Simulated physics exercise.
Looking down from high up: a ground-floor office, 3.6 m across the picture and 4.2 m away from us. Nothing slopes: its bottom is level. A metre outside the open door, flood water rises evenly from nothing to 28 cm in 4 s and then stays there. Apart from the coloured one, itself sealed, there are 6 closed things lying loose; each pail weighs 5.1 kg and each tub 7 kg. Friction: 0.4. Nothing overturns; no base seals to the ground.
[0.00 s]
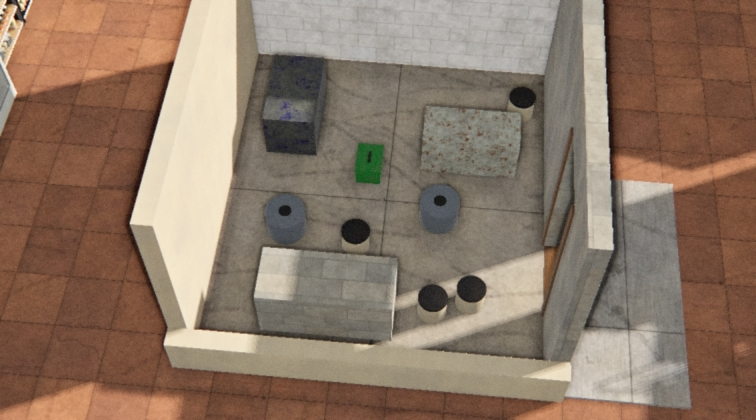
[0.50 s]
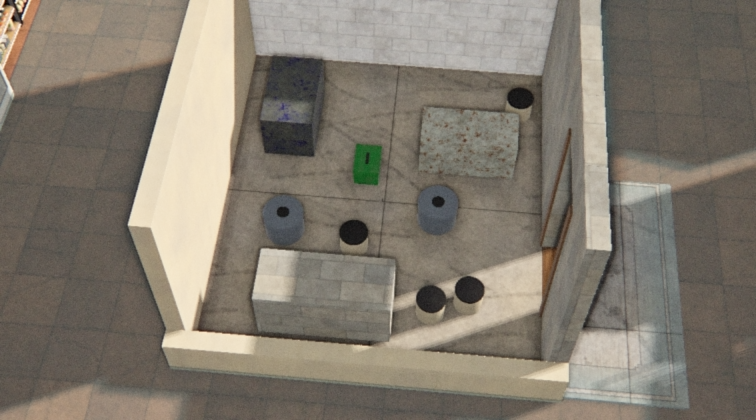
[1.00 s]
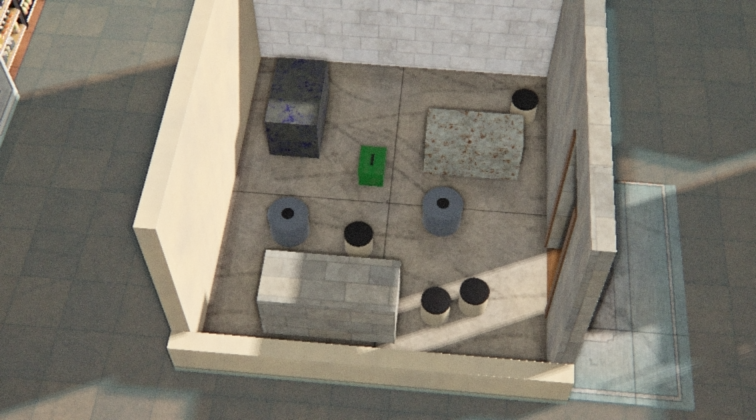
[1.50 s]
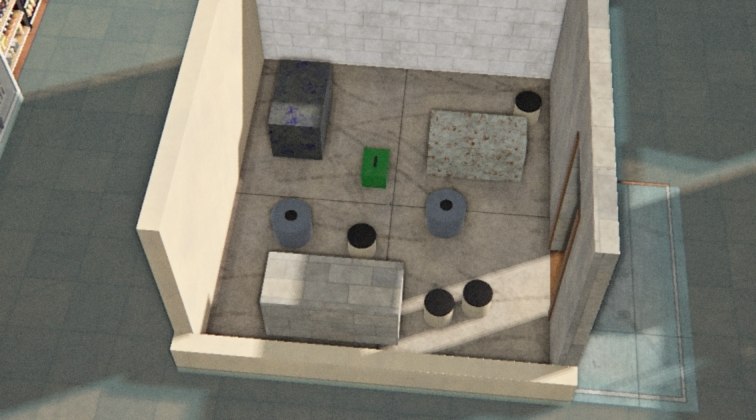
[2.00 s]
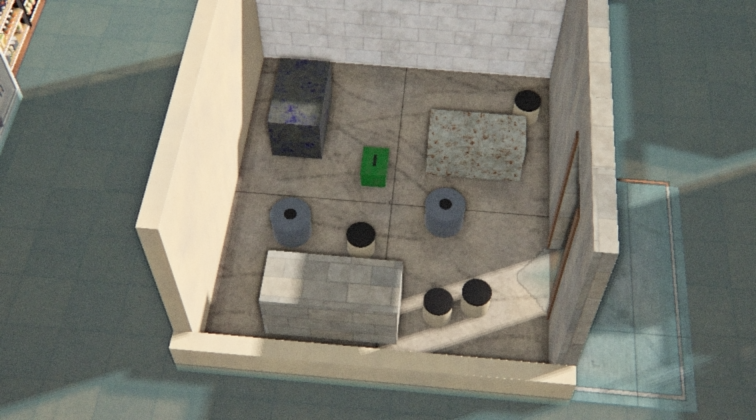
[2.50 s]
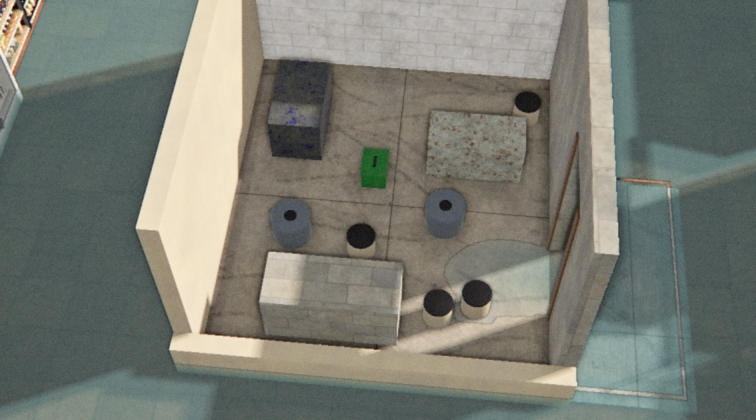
Water covers the ground around a roofless room, then a shallow patch spreads inside the doorway.
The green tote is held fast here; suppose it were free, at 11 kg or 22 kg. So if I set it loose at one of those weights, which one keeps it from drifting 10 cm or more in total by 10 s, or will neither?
Larger mass.
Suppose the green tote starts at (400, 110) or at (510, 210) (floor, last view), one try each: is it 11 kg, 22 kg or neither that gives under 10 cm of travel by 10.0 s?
The first time the greater option is needed; the second time the lesser option suffices.
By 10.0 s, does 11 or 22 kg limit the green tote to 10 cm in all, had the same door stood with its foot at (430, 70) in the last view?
Then neither load is enough.
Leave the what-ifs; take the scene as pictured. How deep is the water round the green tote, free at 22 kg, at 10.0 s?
About 11 cm.
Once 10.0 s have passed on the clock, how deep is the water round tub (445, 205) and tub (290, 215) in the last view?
Depths: Near 15 cm, then near 14 cm.
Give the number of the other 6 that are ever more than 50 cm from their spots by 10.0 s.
5.
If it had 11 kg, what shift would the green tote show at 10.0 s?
About 140 cm.
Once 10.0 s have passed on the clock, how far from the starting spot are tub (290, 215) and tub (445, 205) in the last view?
100 cm, 150 cm.
After 3.5 s the green tote would be 0 cm from its start with 11 kg and 0 cm from its start with 22 kg; 0 cm of water round it then.
After 4.5 s the green tote would be 4 cm from its start with 11 kg and 1 cm from its start with 22 kg; 3 cm of water round it then.
After 7.0 s the green tote would be 47 cm from its start with 11 kg and 1 cm from its start with 22 kg; 6 cm of water round it then.
After 10.0 s the green tote would be 132 cm from its start with 11 kg and 1 cm from its start with 22 kg; 11 cm of water round it then.
